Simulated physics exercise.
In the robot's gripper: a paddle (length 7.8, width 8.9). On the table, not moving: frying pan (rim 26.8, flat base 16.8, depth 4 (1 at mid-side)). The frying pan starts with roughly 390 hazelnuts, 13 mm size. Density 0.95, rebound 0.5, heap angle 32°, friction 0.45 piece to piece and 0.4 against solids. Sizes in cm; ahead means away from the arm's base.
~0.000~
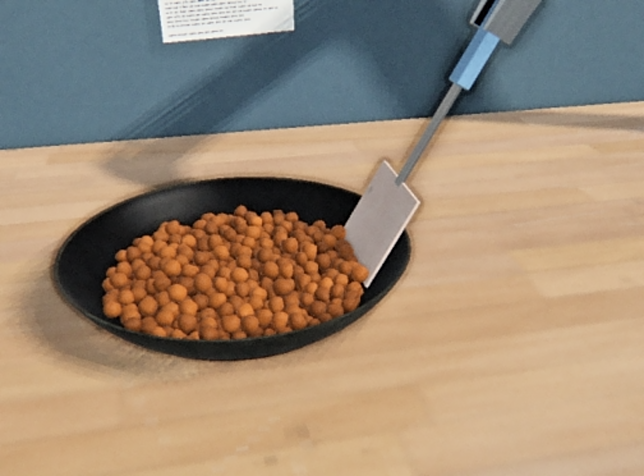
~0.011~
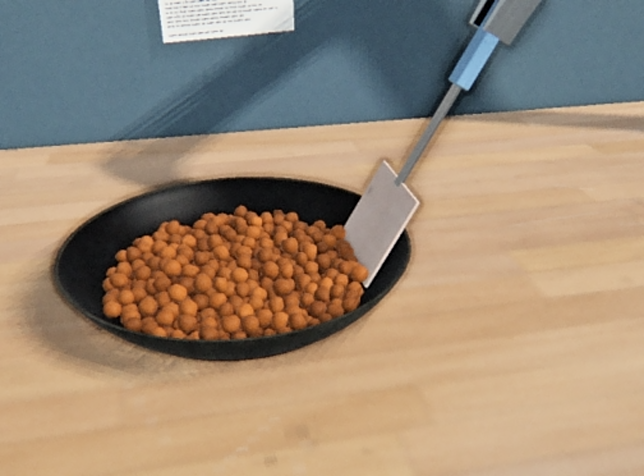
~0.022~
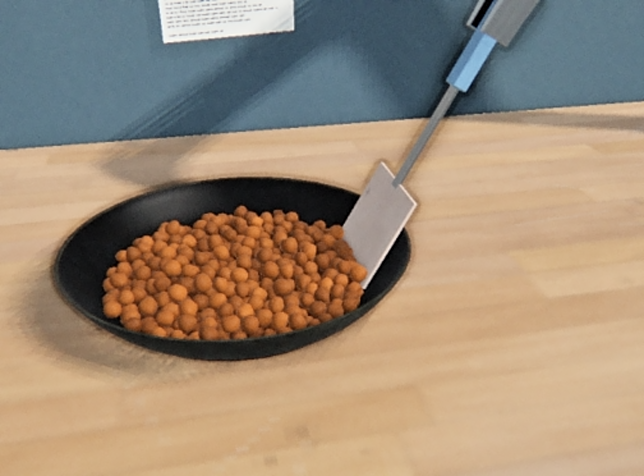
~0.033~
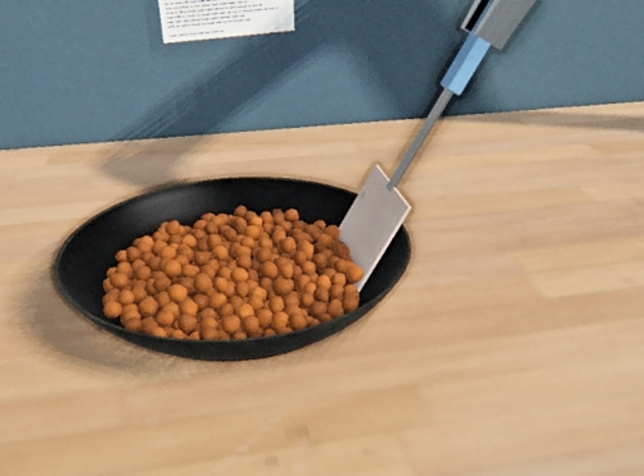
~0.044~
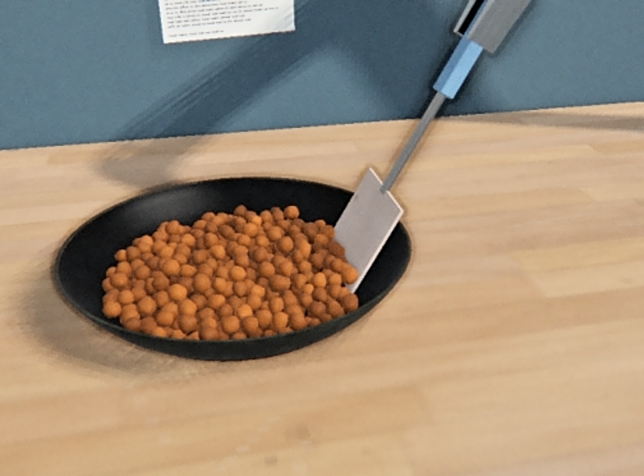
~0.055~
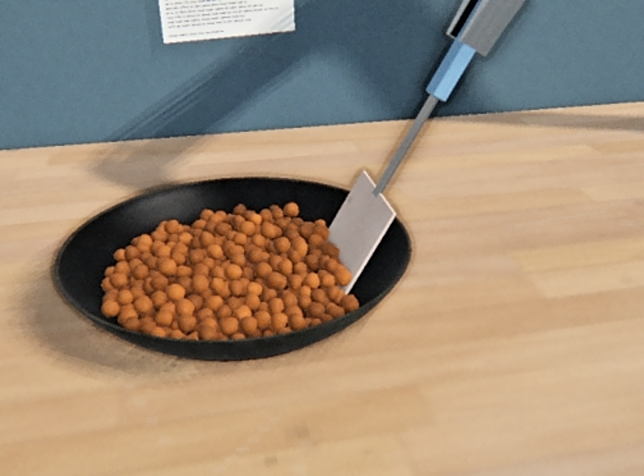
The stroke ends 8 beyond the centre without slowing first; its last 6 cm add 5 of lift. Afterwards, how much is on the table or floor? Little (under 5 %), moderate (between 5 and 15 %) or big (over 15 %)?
A moderate share, between 5 and 15 %, ends on the table or floor.
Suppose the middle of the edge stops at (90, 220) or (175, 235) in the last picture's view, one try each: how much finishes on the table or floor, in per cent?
Some 30 and 0 per cent.
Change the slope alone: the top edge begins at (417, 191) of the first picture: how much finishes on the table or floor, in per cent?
About 10 per cent.
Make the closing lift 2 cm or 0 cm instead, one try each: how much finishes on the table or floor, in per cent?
Some 10 and 10 per cent.
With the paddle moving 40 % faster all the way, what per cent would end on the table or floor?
In that case some 15 per cent.
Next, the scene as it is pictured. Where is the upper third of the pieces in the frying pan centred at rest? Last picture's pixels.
Around (124, 271).
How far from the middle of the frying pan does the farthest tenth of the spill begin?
About 35 cm.
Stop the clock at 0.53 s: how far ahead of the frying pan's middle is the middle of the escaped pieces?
Roughly 18 cm.
By 0.16 s, sloping 60°, highest piece 4 above the table; 387 in the frying pan.
By 0.27 s, sloping 60°, highest piece 6 above the table; 387 in the frying pan.
By 0.53 s, sloping 60°, highest piece 5 above the table; 352 in the frying pan, 33 on the table or floor, 2 on the blade or in flight.
By 1.58 s, sloping 60°, highest piece 5 above the table; 352 in the frying pan, 35 on the table or floor.
Final count, 352 in the frying pan, 35 on the table or floor. That is 9 % on the table or floor.
